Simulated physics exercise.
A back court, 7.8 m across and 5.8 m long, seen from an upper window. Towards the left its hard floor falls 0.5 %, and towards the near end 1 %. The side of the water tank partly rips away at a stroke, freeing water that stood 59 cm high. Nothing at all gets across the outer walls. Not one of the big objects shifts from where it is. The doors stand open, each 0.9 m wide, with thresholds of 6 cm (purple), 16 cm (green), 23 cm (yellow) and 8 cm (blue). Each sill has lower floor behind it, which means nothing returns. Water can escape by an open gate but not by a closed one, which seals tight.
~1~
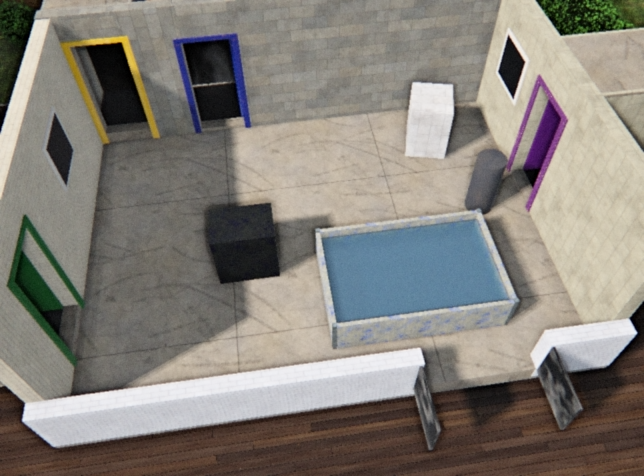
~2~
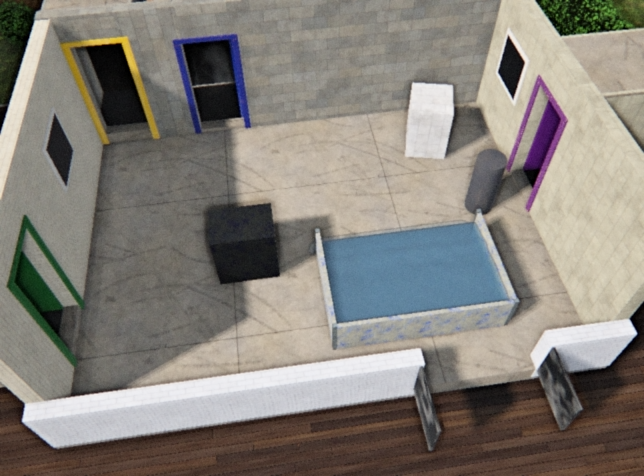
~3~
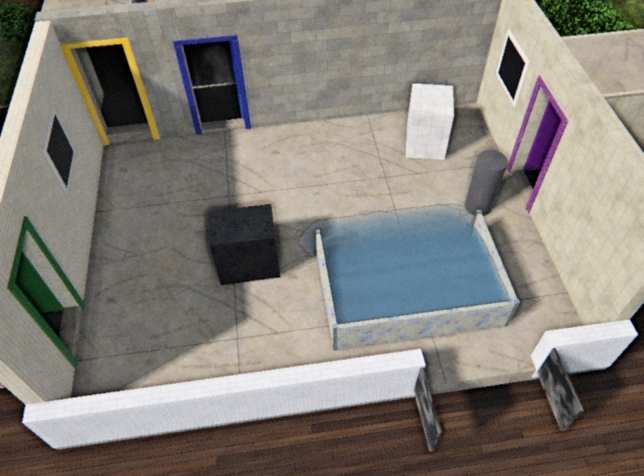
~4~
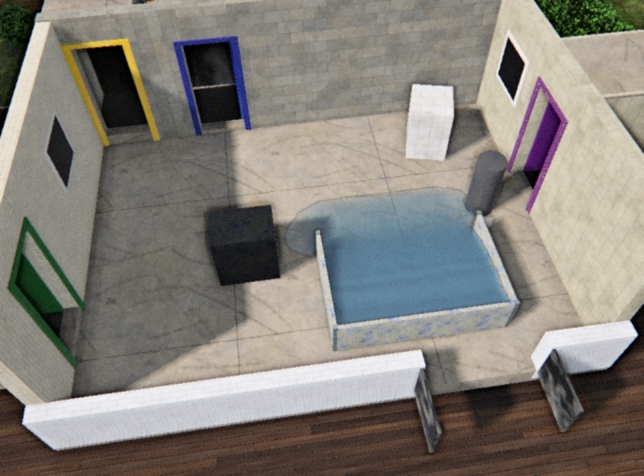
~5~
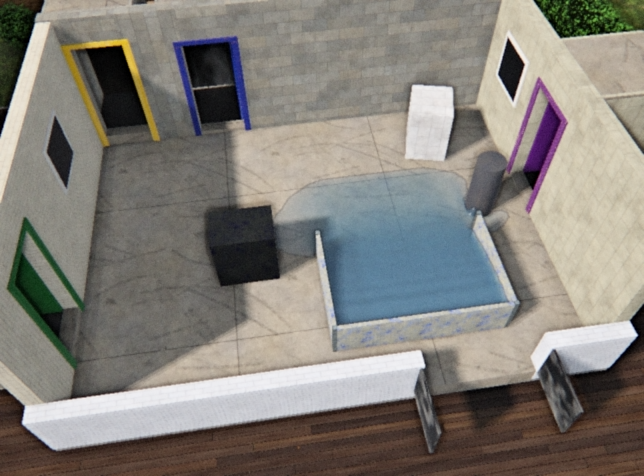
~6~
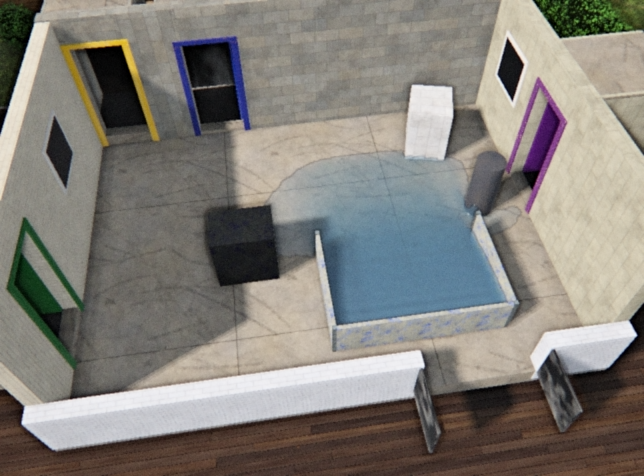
Water fills a pale-walled rectangular tank on the right of a paved, walled court, seen from above. A black block stands left of it, a white block and grey cylinder beyond, with yellow and blue doorways at the back, green on the left and purple on the right. The tank's far side gives way, and the water pours out, spreading in a widening, rounded sheet across the floor behind.
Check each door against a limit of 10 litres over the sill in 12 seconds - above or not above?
Check: Purple door above; green door not above; yellow door not above; blue door above.
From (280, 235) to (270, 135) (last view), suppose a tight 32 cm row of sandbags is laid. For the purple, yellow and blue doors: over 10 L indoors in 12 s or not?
So purple comes out too high, yellow comes out low enough and blue comes out low enough.
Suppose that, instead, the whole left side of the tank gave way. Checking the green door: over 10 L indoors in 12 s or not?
Against the limit, green exceeds it.
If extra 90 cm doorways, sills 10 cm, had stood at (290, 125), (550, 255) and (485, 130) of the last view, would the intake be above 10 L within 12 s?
So, in the order given, it's beyond the mark, then shy of the mark, then beyond the mark.
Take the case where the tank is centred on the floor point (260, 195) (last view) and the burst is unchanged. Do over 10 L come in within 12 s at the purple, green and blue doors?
At the purple door the limit is not exceeded, at the green door not exceeded, at the blue door surpassed.
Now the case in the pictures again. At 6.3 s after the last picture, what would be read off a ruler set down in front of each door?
Purple 8 cm, green 7 cm, yellow 10 cm, blue 4 cm.
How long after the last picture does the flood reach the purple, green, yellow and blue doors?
So purple at 0.9 s, green at 4.0 s, yellow at 2.0 s, and blue at 1.1 s.
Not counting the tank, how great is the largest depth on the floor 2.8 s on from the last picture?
It tops out at some 28 cm.
Then, 0.7 s after the last picture water covers 35 % of the floor and is deepest (38 cm) near (356, 118); purple door not reached, green door not reached, yellow door not reached, blue door not reached.
Then, 1.5 s after the last picture water covers 45 % of the floor and is deepest (36 cm) near (339, 120); purple door 2 cm at the sill, 0 L in, green door not reached, yellow door not reached, blue door 14 cm at the sill, 1 L in.
Then, 2.8 s after the last picture water covers 55 % of the floor and is deepest (28 cm) near (104, 146); purple door 8 cm at the sill, 3 L in, green door not reached, yellow door 8 cm at the sill, 0 L in, blue door 12 cm at the sill, 21 L in.
Then, 6.3 s after the last picture water covers 90 % of the floor and is deepest (20 cm) near (69, 412); purple door 8 cm at the sill, 49 L in, green door 7 cm at the sill, 0 L in, yellow door 10 cm at the sill, 0 L in, blue door 4 cm at the sill, 27 L in.
Then, 11.3 s after the last picture water covers 90 % of the floor and is deepest (14 cm) near (68, 424); purple door 2 cm at the sill, 52 L in, green door 10 cm at the sill, 0 L in, yellow door 6 cm at the sill, 0 L in, blue door 4 cm at the sill, 27 L in.
